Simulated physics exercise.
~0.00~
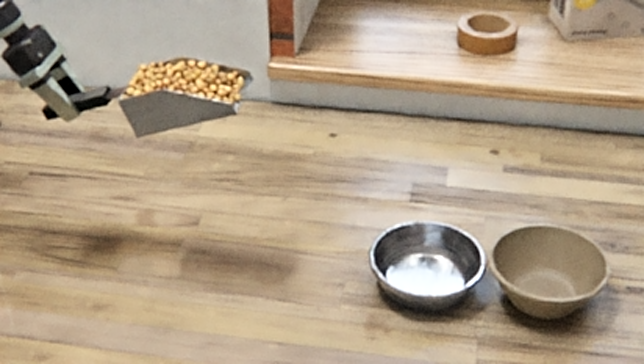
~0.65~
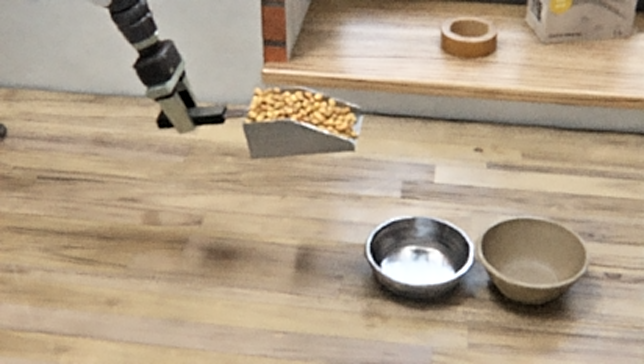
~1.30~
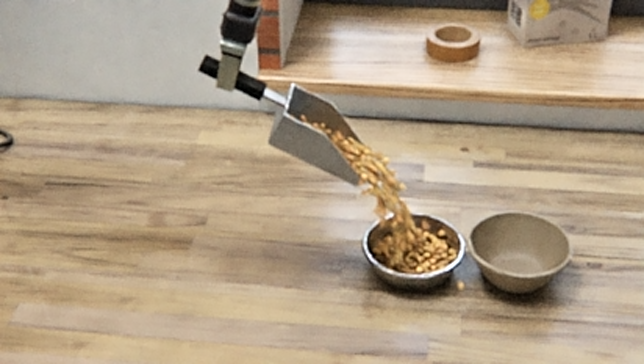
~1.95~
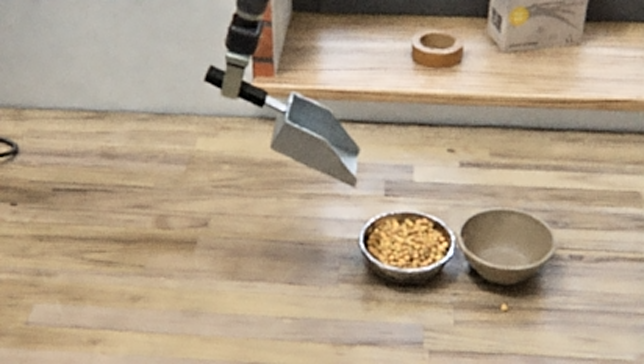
The clip shows a robotic arm carrying a metal scoop of dried chickpeas rightward above a wood-patterned surface, then tilting it to pour them into the shiny metal bowl beside a tan one. The scoop ends empty, the metal bowl is full, and a stray piece lies outside.
